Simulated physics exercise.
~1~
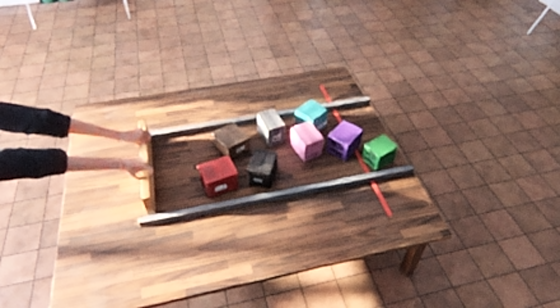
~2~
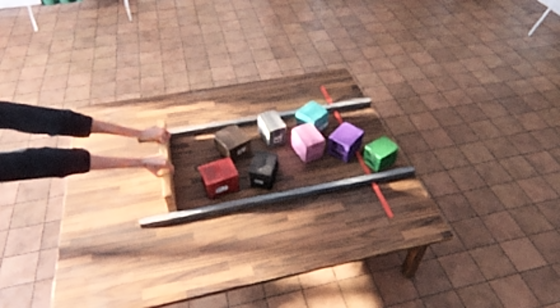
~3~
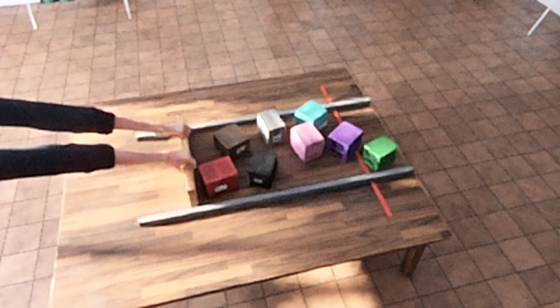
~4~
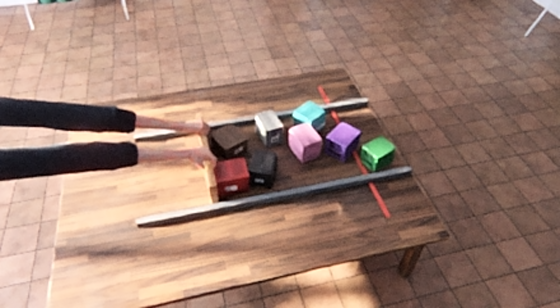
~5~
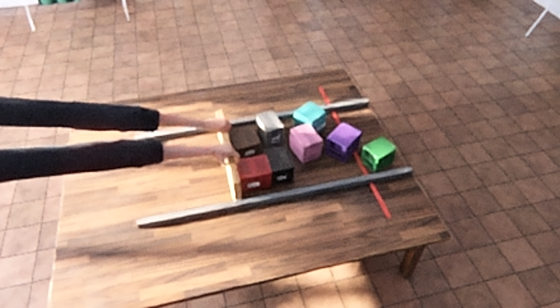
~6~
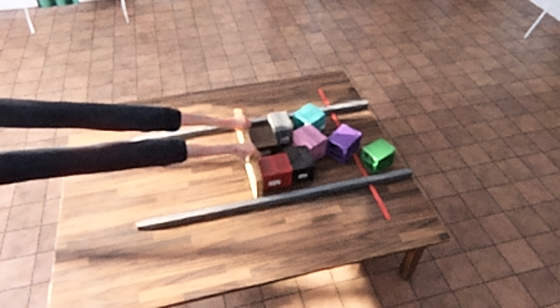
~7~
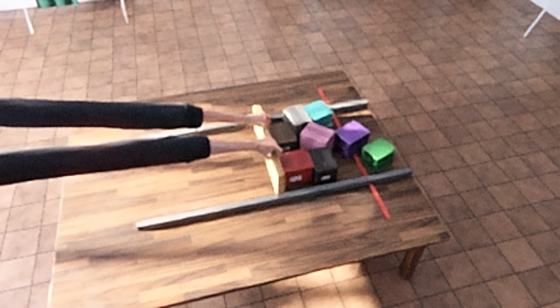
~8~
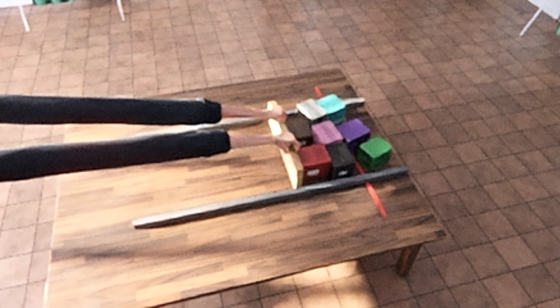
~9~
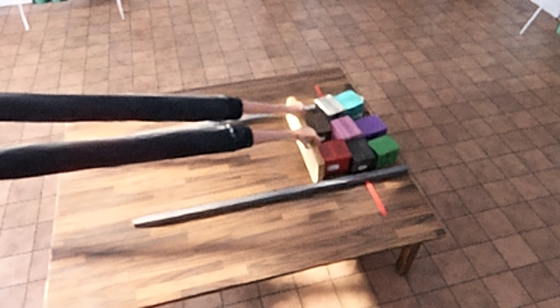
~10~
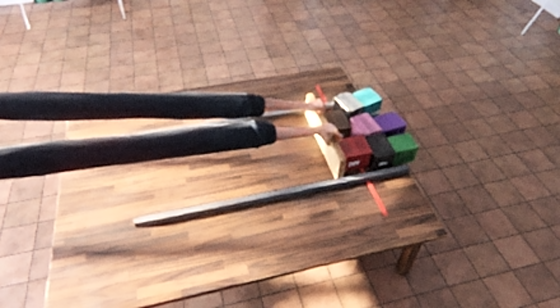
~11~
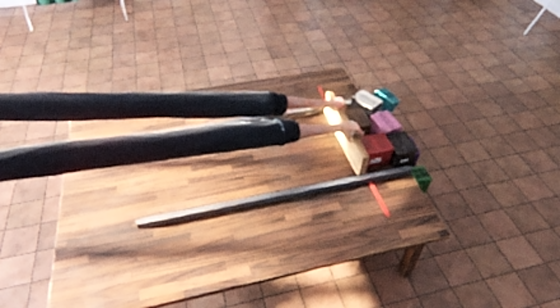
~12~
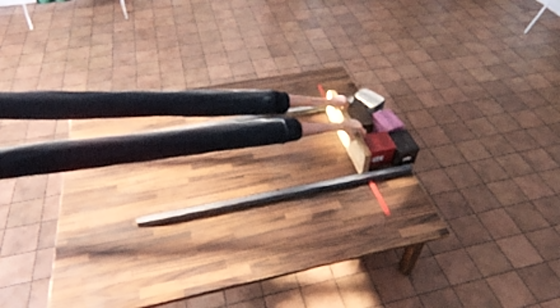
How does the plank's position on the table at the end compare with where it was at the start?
It starts toward the left side of the table, well away from the boxes, and ends near the red tape toward the right edge, up against the boxes that are left.
